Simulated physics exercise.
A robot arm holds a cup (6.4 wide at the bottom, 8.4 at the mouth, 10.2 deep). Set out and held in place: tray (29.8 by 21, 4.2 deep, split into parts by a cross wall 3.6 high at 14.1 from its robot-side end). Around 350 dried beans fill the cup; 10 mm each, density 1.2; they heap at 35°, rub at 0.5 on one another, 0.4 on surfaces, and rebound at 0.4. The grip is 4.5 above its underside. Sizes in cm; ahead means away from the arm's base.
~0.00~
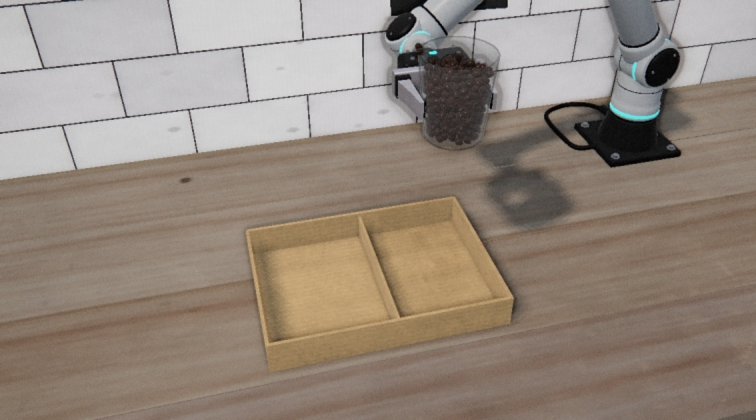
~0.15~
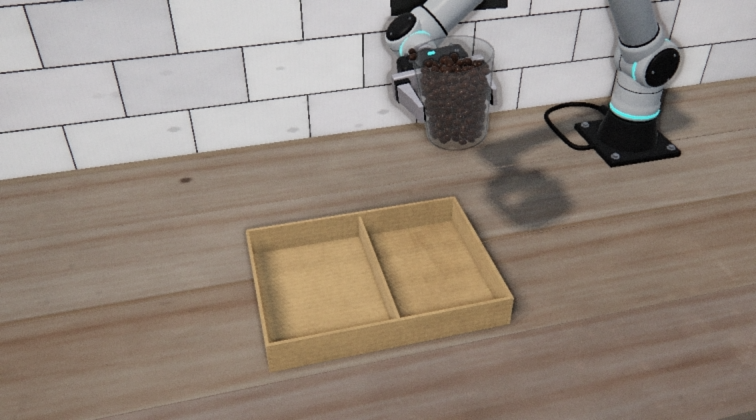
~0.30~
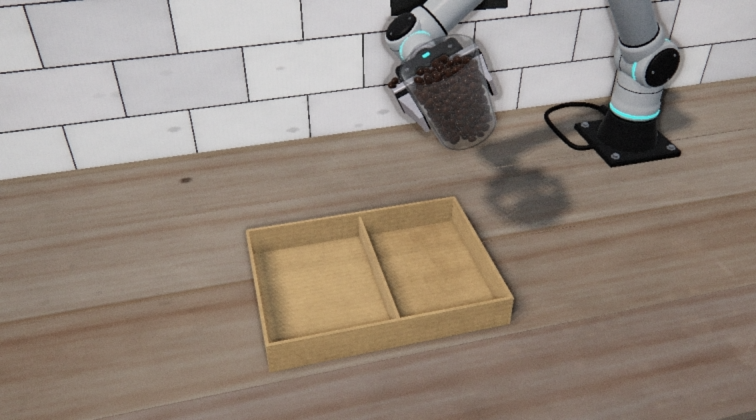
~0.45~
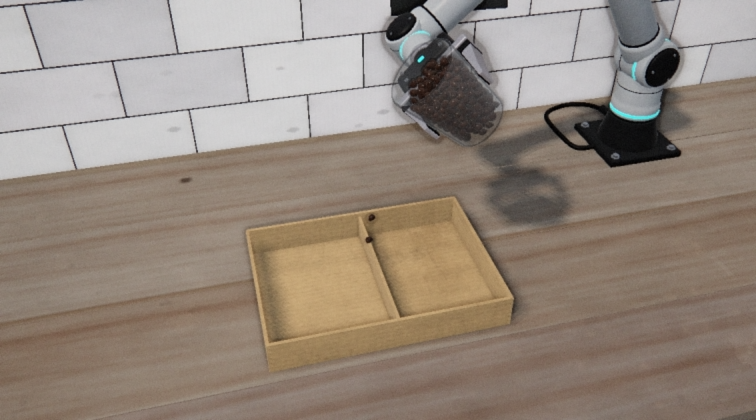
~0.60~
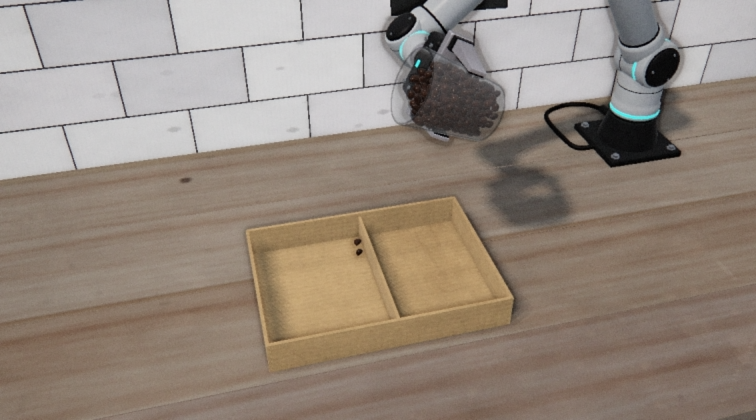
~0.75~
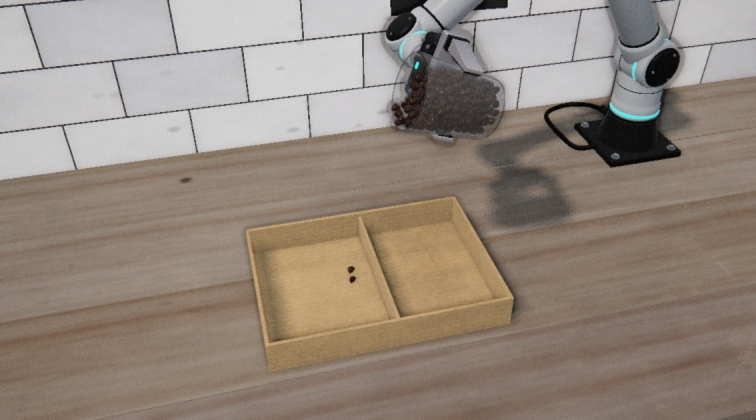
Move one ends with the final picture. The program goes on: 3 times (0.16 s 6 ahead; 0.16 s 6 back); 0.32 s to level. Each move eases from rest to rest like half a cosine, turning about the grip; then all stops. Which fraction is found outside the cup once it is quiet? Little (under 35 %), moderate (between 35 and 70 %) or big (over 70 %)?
Share outside the cup: Moderate (between 35 and 70 %).
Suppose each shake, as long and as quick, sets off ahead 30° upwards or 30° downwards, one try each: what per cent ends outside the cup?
Some 75 and 30 per cent.
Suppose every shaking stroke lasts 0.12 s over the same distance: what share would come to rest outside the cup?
It would be near 75 per cent.
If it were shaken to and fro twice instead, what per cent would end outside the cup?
In that case some 45 per cent.
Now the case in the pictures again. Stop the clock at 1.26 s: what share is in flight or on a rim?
About 1 per cent.
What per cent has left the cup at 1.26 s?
Near 30 per cent so far.
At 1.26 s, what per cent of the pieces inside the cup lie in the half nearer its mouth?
Some 55 per cent.
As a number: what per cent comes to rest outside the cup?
About 60 per cent.
After 1.26 s, tilted 70° forward, highest piece 29 above the table; 236 in the cup, 90 in the far-side part, 18 in the robot-side part, 2 in flight or on a rim.
After 1.77 s, tilted 63° forward, highest piece 27 above the table; 144 in the cup, 132 in the far-side part, 32 in the robot-side part, 38 in flight or on a rim.
After 2.23 s, level, highest piece 28 above the table; 157 in the far-side part, 144 in the cup, 45 in the robot-side part.
After 3.28 s, level, highest piece 28 above the table; 157 in the far-side part, 144 in the cup, 45 in the robot-side part.
At rest, 157 in the far-side part, 144 in the cup, 45 in the robot-side part. That is 58 % outside the cup.
